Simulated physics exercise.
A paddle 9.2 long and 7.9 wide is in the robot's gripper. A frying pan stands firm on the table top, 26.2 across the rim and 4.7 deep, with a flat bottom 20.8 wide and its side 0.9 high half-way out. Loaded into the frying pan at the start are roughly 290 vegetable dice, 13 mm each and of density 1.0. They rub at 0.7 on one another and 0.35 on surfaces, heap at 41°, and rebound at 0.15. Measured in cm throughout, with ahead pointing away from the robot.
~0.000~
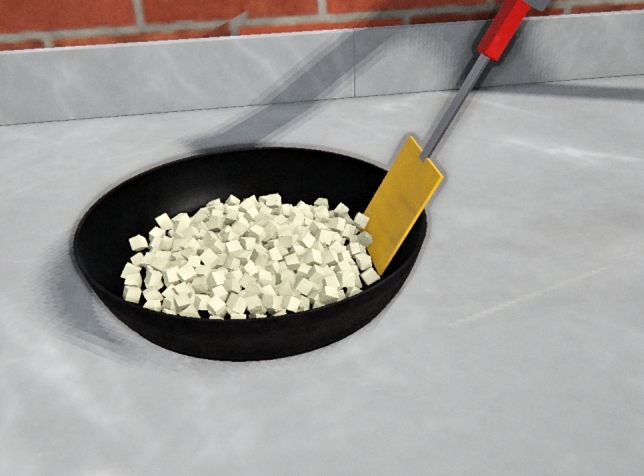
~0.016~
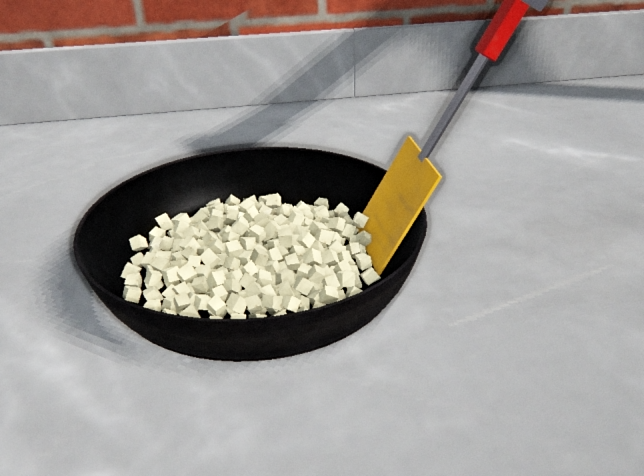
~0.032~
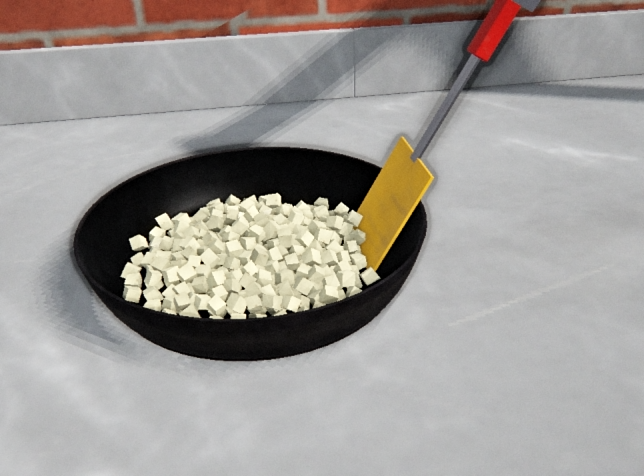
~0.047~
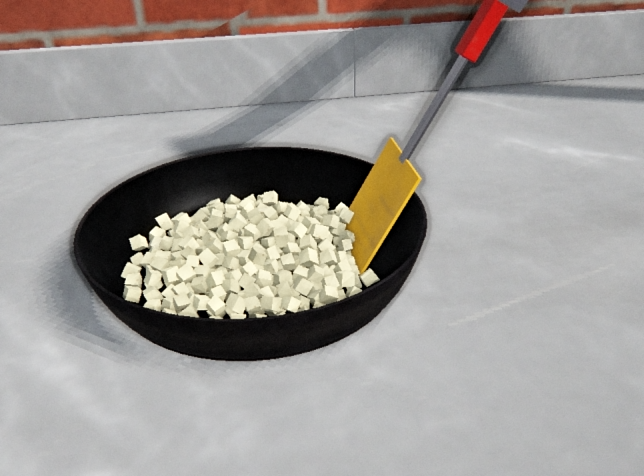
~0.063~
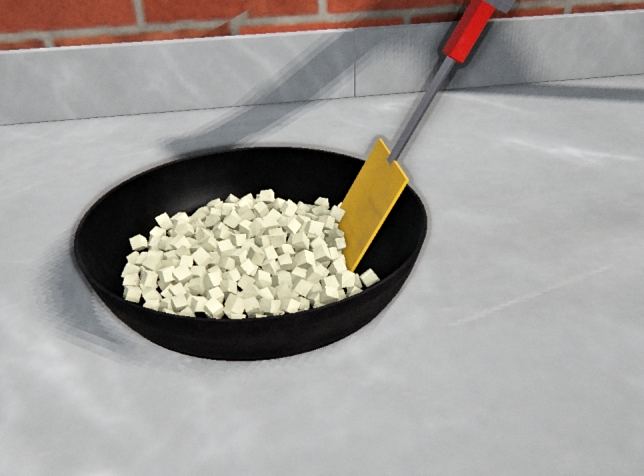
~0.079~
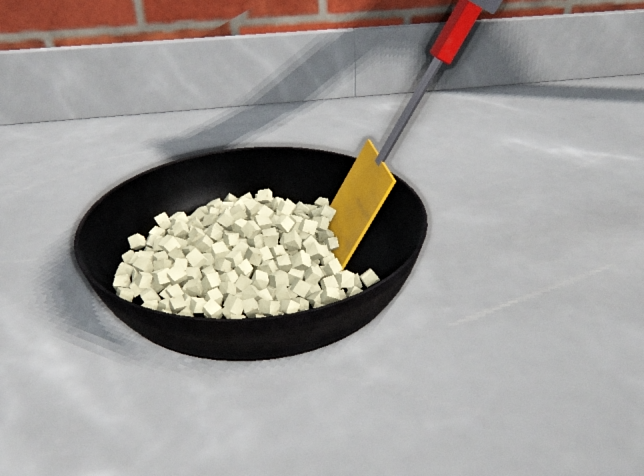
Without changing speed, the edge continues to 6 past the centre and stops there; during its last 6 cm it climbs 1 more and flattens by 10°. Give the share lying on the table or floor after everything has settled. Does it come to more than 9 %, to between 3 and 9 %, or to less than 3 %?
It comes to less than 3 %.
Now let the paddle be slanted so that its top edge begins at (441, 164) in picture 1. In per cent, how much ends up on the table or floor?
About 0%.
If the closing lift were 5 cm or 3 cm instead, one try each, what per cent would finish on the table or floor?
Near 0 and 0 percent respectively.
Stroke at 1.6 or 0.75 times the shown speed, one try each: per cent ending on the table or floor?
I'd say near 5 and then near 0 per cent.
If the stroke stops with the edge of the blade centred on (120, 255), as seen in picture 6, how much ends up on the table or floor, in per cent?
Around 20 percent.
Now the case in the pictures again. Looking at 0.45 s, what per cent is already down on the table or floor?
Roughly 2 per cent.
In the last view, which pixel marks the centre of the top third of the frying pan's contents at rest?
(142, 243).
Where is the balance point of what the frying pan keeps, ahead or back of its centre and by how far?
Roughly 5.0 centimetres ahead.
After 0.15 s, sloping 61°, highest piece 4 above the table; 286 in the frying pan.
After 0.22 s, sloping 56°, highest piece 6 above the table; 286 in the frying pan.
After 0.45 s, sloping 51°, highest piece 6 above the table; 283 in the frying pan, 3 on the table or floor.
After 1.50 s, sloping 51°, highest piece 6 above the table; 283 in the frying pan, 3 on the table or floor.
In the end, 283 in the frying pan, 3 on the table or floor. That is 1 % on the table or floor.
